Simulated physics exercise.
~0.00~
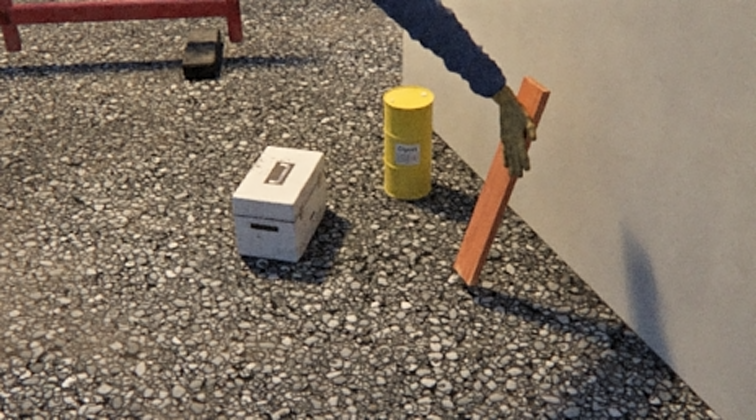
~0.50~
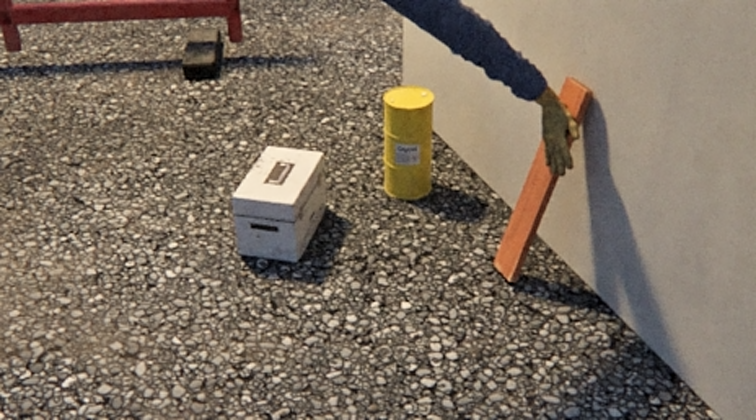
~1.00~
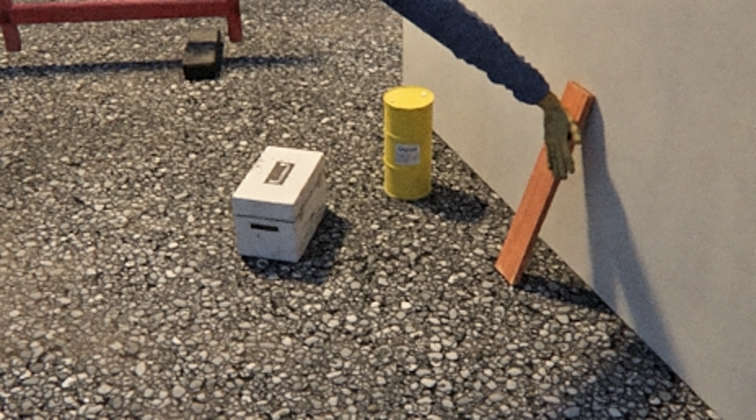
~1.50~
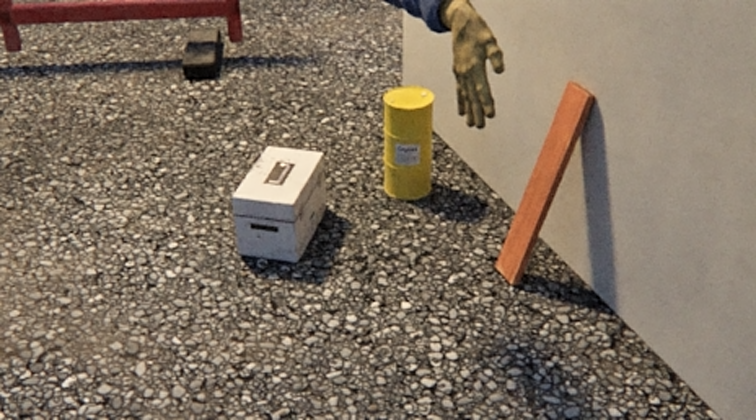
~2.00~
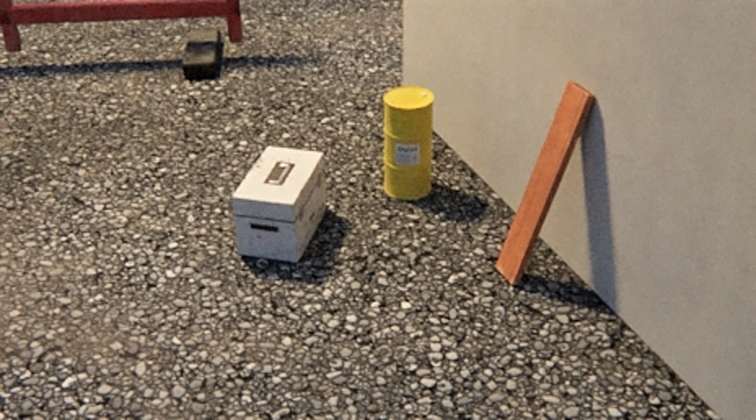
An orange plank slants over the gravel beside a pale wall, gripped near its top by a gloved hand in a blue sleeve. The hand shifts it a little to the right until its upper end rests against the wall. It keeps hold there briefly, the plank barely moving. Then the hand lets go, draws back toward the upper left and leaves the view. The plank stays leaning on its own, while the yellow canister and the white toolbox remain in their places nearby.
